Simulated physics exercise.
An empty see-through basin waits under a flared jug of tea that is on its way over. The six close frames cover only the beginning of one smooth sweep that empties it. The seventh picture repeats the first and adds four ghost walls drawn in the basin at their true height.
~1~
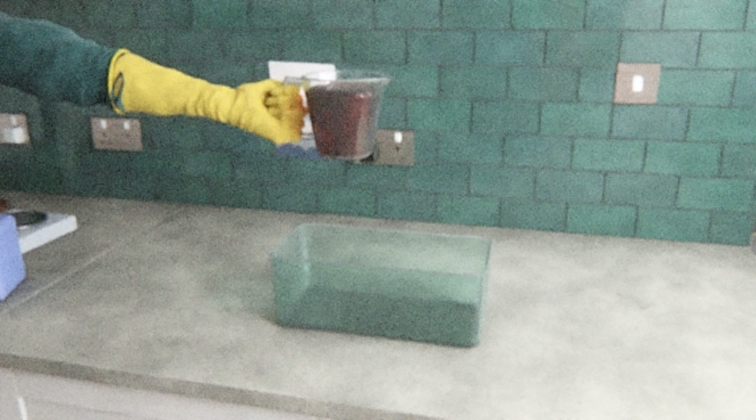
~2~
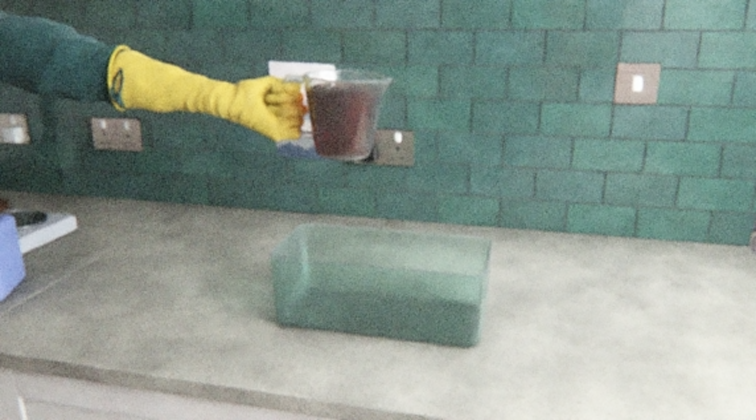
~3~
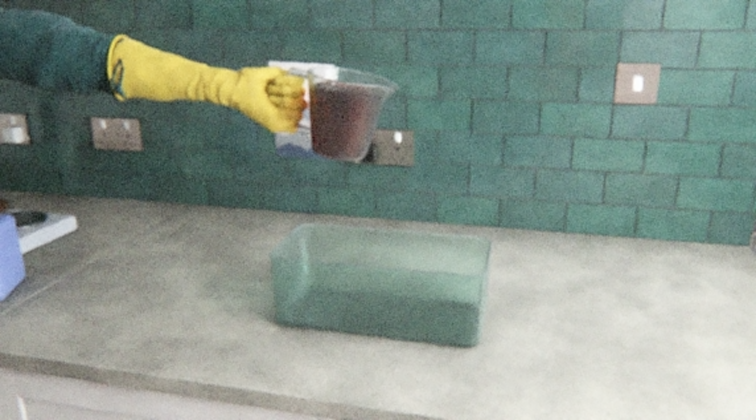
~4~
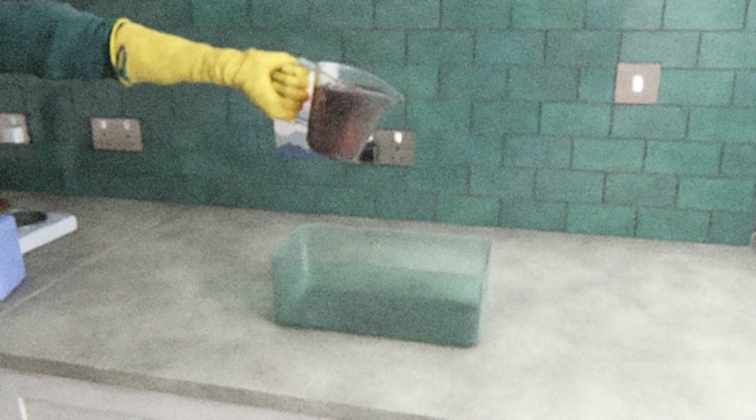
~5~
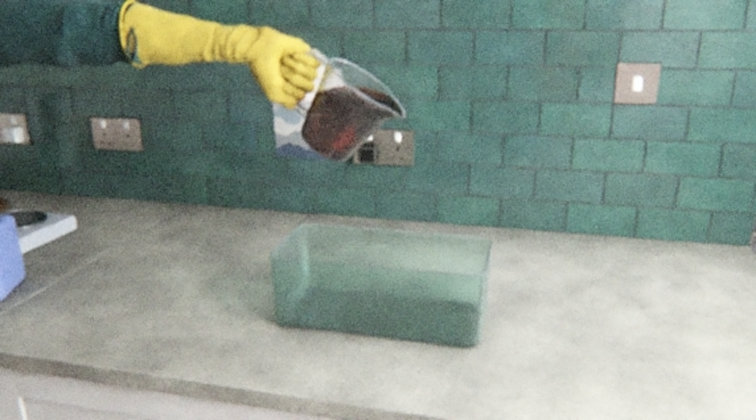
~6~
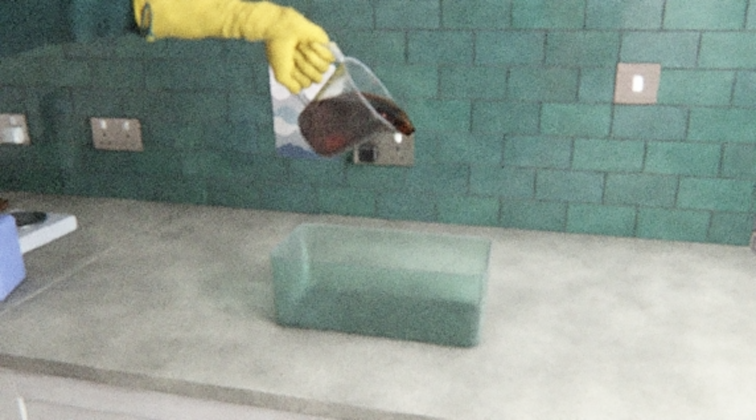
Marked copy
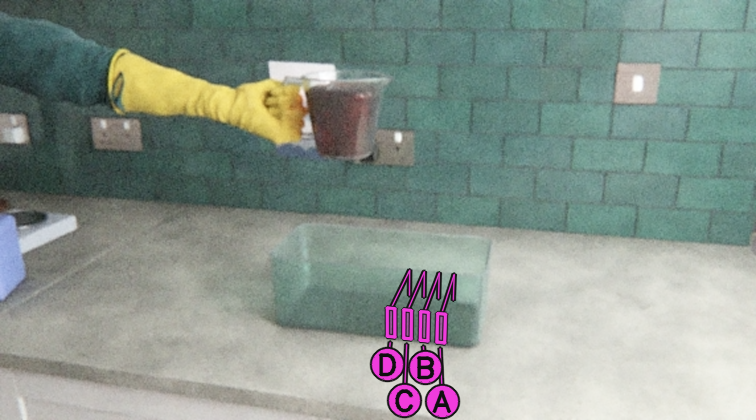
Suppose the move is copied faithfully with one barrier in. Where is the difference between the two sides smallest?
Choose C.
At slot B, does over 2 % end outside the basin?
Yes.
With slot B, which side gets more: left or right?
More ends on the left.
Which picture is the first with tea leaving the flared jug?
In picture 6.
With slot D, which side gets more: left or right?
More ends on the right.
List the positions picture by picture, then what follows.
In the first picture, upright, lip at (393, 79); basin from (277, 321) to (481, 345); nothing has left yet.
In the second picture, tipped about 2°, lip at (394, 81); nothing has left yet.
In the third picture, tipped about 10°, lip at (398, 88); nothing has left yet.
In the fourth picture, tipped about 21°, lip at (402, 100); nothing has left yet.
In the fifth picture, tipped about 35°, lip at (405, 116); nothing has left yet.
In the sixth picture, tipped about 51°, lip at (402, 133); tea is over the lip, down to (408, 137).
In magenta, A at (440, 348); B at (423, 346); C at (406, 344); D at (390, 342).
With A, about 77 % ends left of the wall and 14 % right of it; 8 % is lost outside.
With B, about 64 % ends left of the wall and 23 % right of it; 13 % is lost outside.
With C, about 49 % ends left of the wall and 40 % right of it; 11 % is lost outside.
With D, about 20 % ends left of the wall and 67 % right of it; 13 % is lost outside.
